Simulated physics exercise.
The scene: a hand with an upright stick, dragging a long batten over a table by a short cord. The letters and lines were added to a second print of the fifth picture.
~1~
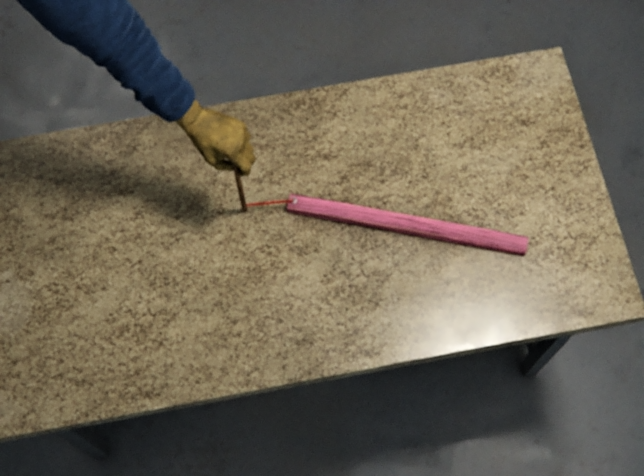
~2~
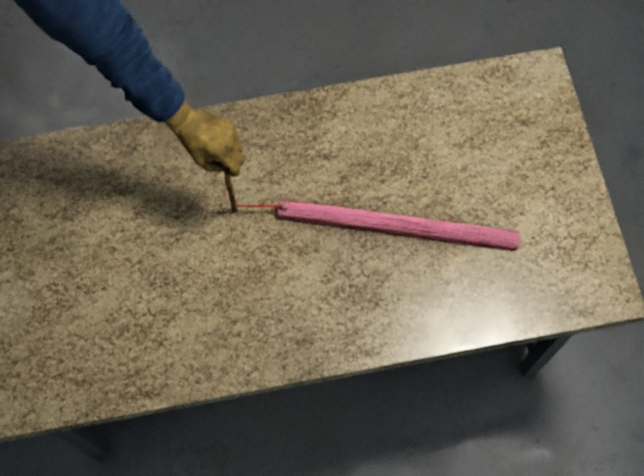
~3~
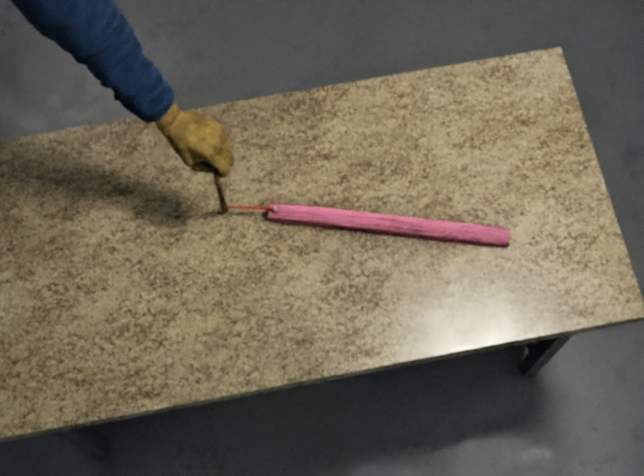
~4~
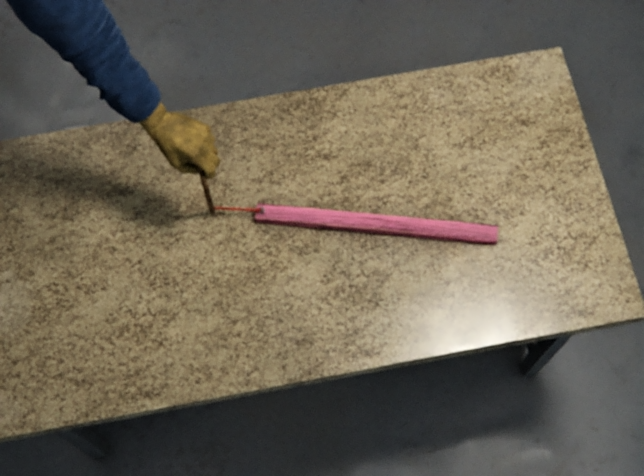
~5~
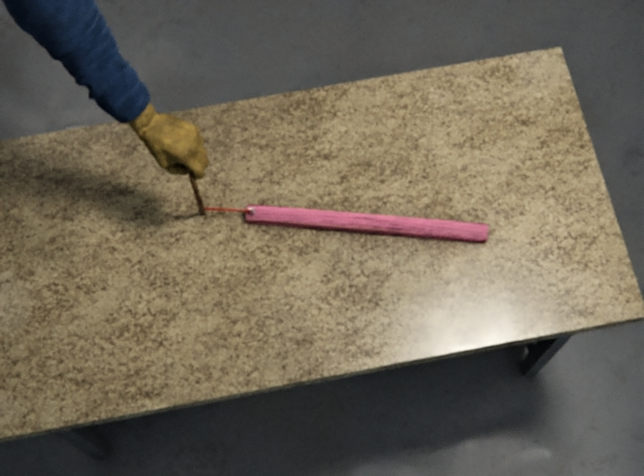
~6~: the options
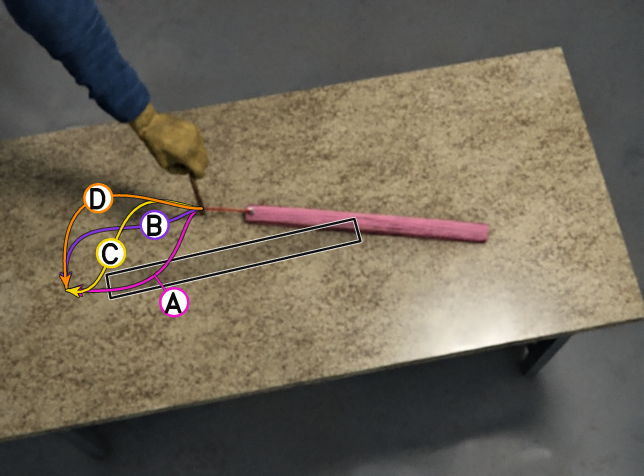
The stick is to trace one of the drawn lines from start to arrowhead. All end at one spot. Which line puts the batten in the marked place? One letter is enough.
Choose path A.
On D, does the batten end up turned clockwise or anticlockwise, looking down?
It turns anticlockwise.
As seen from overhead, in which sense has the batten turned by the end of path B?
On that path, anticlockwise.
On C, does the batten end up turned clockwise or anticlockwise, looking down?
On that path, anticlockwise.
On the marked copy, A from (202, 209) via (155, 276) to (69, 290); B from (202, 209) via (119, 228) to (66, 285); C from (202, 209) via (122, 227) to (67, 290); D from (202, 209) via (99, 198) to (67, 288); the outline at (234, 258).
Following A. Soon after the start, foot of the stick (171, 259), middle of the batten (335, 229).
Later, foot of the stick (121, 289), middle of the batten (285, 246).
In the end, foot of the stick (67, 291), middle of the batten (235, 256); it lies in the outline.
As for the rest, B leaves its middle at (225, 235); C leaves its middle at (231, 242); D leaves its middle at (220, 226).
